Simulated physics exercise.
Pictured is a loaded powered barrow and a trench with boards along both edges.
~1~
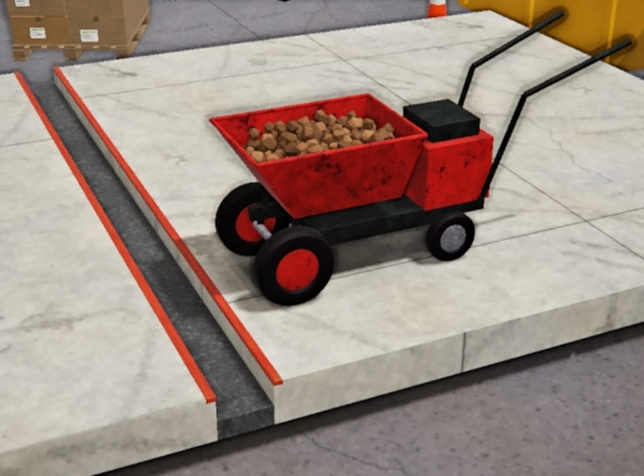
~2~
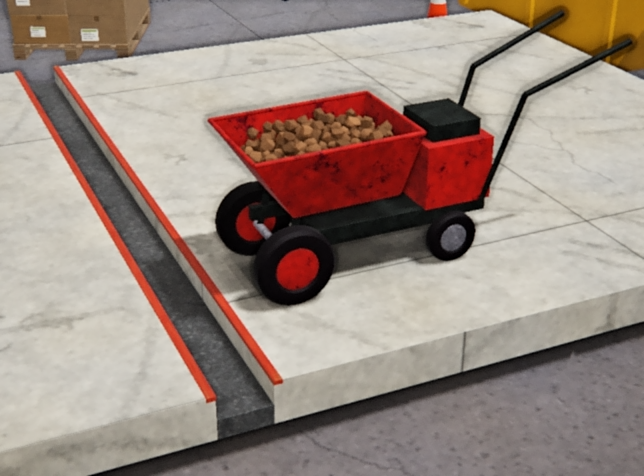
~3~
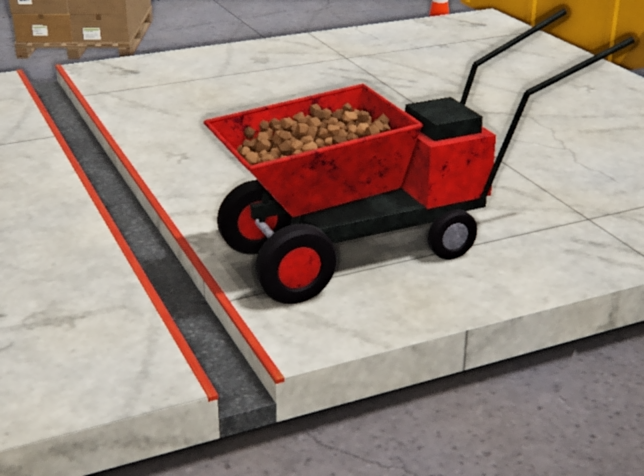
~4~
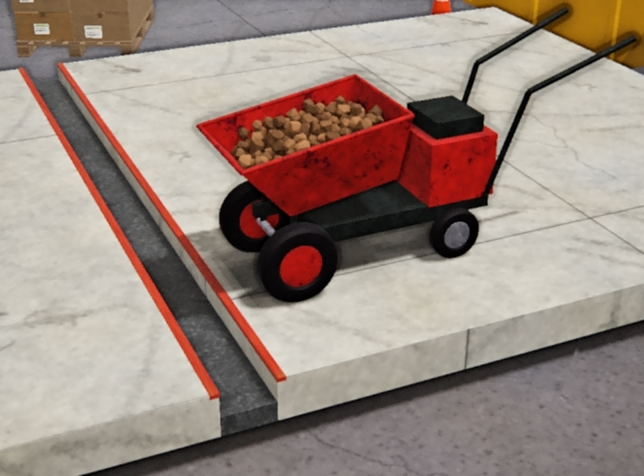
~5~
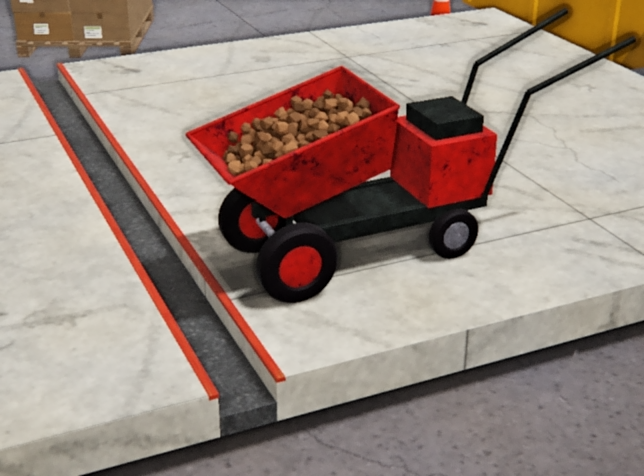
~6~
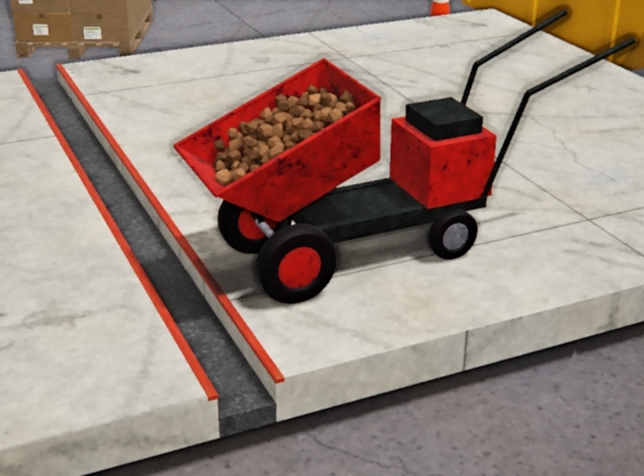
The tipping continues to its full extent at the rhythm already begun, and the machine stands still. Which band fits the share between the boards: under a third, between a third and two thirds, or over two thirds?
What ends in the trench is going to be under one-third of the load.
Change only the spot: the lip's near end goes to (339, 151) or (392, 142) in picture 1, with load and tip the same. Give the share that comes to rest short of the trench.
10 and 50 in a hundred, in that order.
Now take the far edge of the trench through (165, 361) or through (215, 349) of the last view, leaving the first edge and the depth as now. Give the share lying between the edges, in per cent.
Lab note: Case 1 near 30 percent, case 2 near 0 percent.
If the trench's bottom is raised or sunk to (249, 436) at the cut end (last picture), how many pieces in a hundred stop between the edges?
About 0 per cent.
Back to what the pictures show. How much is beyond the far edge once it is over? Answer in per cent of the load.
About 60 %.
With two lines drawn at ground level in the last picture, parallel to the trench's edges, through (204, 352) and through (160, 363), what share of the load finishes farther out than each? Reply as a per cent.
About 60 and 50 %.
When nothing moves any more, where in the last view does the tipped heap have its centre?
Somewhere close to (99, 304) in the last picture.
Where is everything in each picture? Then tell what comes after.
The first frame shows lip of the skip (256, 166), level; top of the load (316, 137), clay clods; first edge of the trench (251, 342); far edge (187, 358), the trench under half as wide as the skip, and about half as deep as wide.
The second frame shows lip of the skip (254, 166), tipped barely; top of the load (329, 139).
The third frame shows lip of the skip (250, 169), tipped barely; top of the load (326, 135).
The fourth frame shows lip of the skip (242, 173), tipped a little; top of the load (335, 131).
The fifth frame shows lip of the skip (230, 183), tipped clearly; top of the load (334, 126).
The sixth frame shows lip of the skip (216, 195), tipped clearly; top of the load (319, 123); first edge of the trench (253, 339); far edge (189, 355).
Just after the last frame, skip tipped steeply; every one in the skip.
A moment on, skip tipped right over; the larger part in the skip; just a few in or heaped over the trench; roughly a quarter beyond it; just a few falling.
Further on, skip tipped right over; roughly a third in the skip; just a few in or heaped over the trench; roughly two thirds beyond it.
When it is over, skip tipped right over; roughly a third in the skip; just a few in or heaped over the trench; roughly two thirds beyond it.
